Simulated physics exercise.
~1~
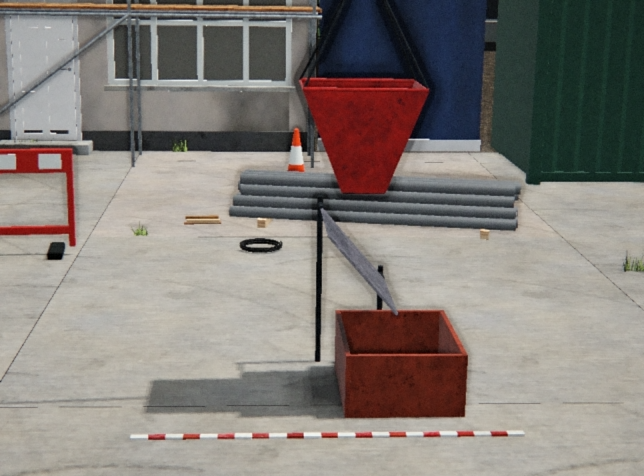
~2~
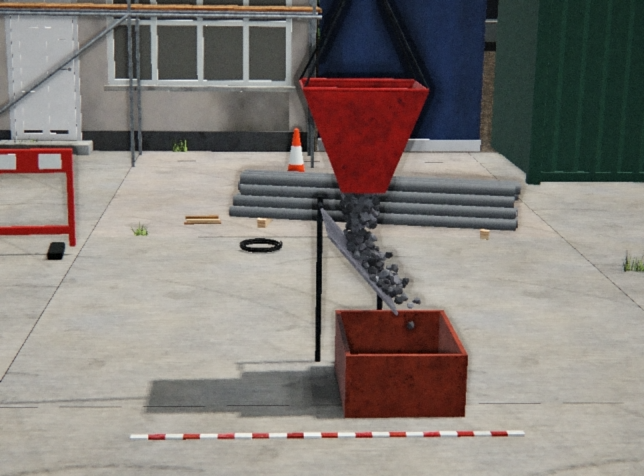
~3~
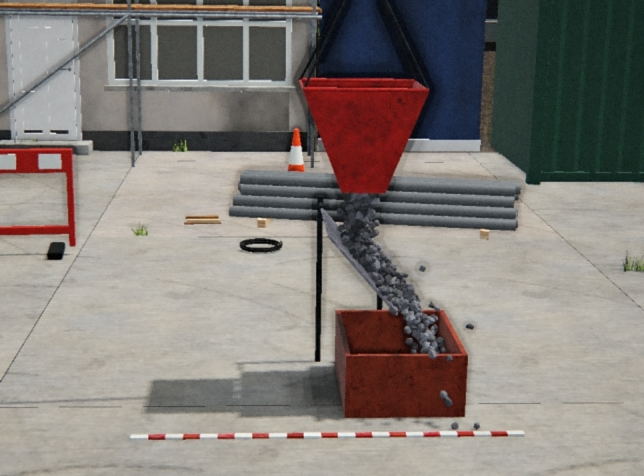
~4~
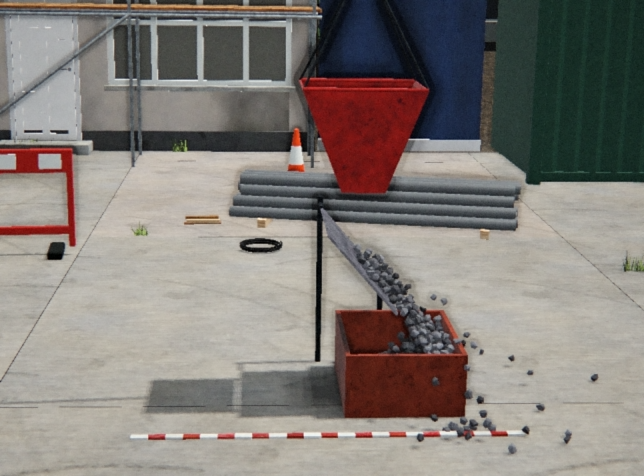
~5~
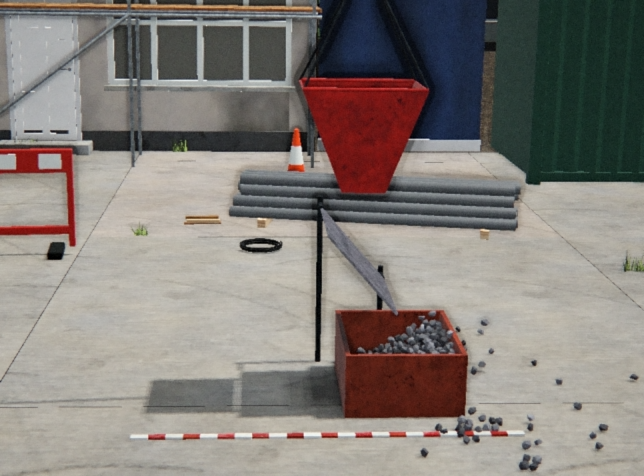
A red, funnel-shaped skip hangs over a pale concrete yard, seen from slightly above, with grey pipes, an orange cone, a blue panel and a green container behind it. Below, a sloping steel plate on dark posts leads down to an open rust-red bin, with a red and white striped bar on the ground in front. Dark grey stones pour from the skip, slide down the steel to the right and tumble into the bin. The flow from the skip stops, and the last stones leave the plate. Most end heaped in the bin, while some lie scattered beside it and to the right.
